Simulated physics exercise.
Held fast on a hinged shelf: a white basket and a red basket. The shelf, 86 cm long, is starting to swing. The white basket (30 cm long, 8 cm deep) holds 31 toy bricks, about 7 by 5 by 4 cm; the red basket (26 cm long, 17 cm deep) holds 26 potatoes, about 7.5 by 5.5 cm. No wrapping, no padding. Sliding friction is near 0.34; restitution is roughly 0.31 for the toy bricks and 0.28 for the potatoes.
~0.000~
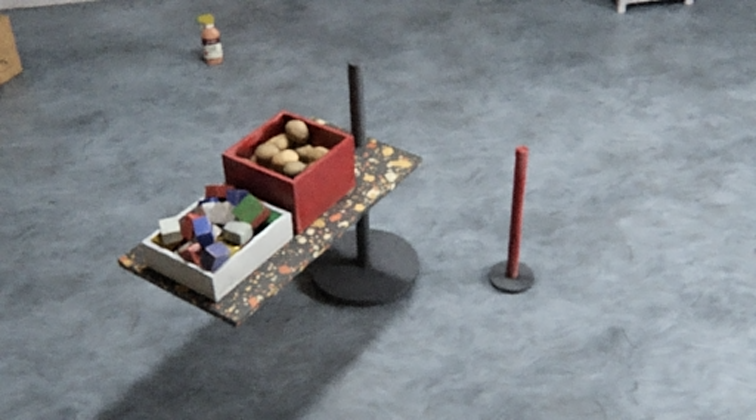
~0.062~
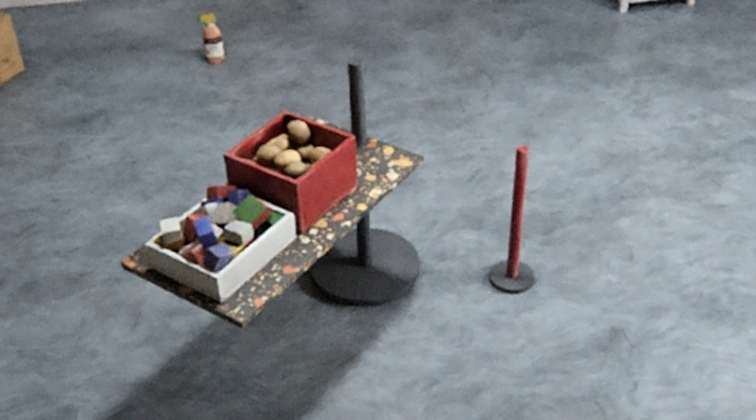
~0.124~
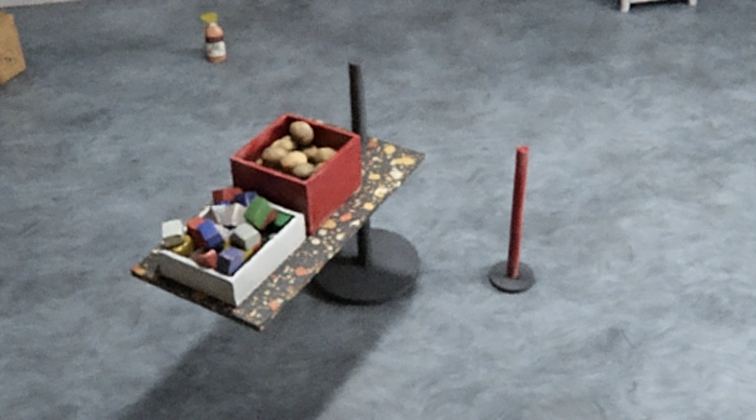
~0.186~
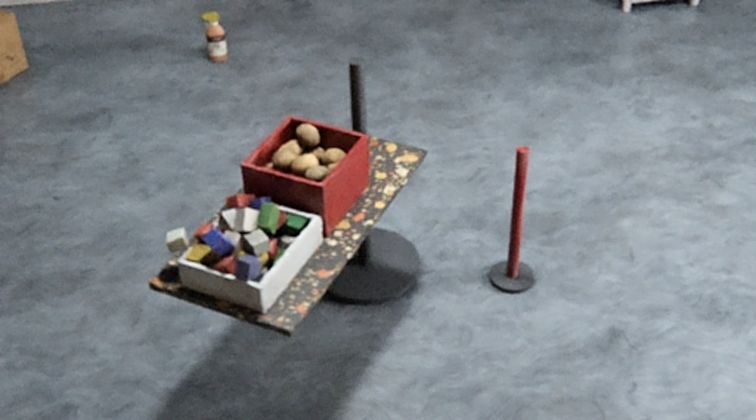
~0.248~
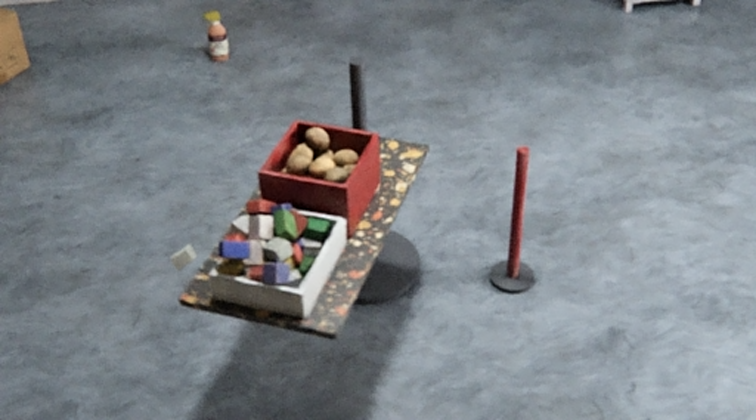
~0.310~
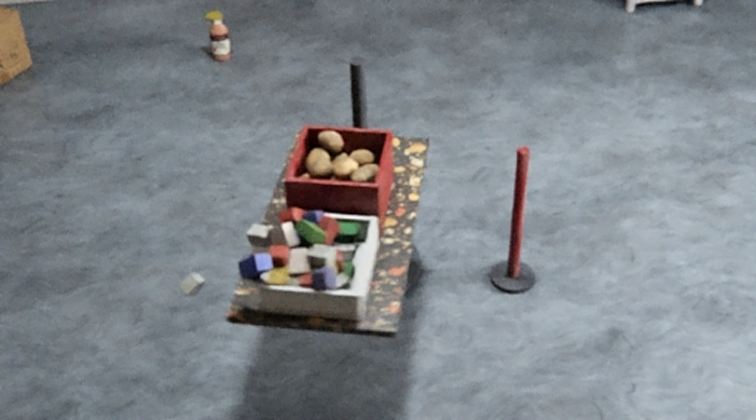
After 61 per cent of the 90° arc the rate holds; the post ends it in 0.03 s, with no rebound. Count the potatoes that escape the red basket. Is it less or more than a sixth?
Out of the red basket go less than a sixth of the potatoes.
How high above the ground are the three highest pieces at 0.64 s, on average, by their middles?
Some 72 cm up.
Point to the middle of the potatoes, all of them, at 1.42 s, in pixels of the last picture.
At about (450, 152).
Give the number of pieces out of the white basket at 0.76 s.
About: White basket 8.
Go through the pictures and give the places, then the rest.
In the first frame (places track the rim corner closest to us here; the camera moves round a little), red basket (295, 181); white basket (214, 273); 0° round; all still inside.
Red basket (298, 181); white basket (219, 274); 1° round, in the second frame.
Red basket (307, 182); white basket (234, 278); 4° round, in the third frame.
Red basket (323, 184); white basket (261, 284); 10° round; 1 out, the lowest brick at (178, 240), in the fourth frame.
Red basket (347, 185); white basket (302, 290); 18° round; 1 out, the lowest brick at (184, 257), in the fifth frame.
Red basket (377, 184); white basket (357, 292); 28° round; 3 out, the lowest brick at (193, 284), in the sixth frame.
After 0.56 s, end of the swing.
After 0.64 s, the white basket is down by 8 of 31 and the red basket has all 26.
After 0.76 s, the white basket is down by 9 of 31 and the red basket has all 26.
After 0.98 s, the white basket is down by 9 of 31 and the red basket has all 26.
Outcome (at 1.42 s), the white basket is down by 9 of 31 and the red basket has all 26. Asked share, 0 of 26, 0 per cent.
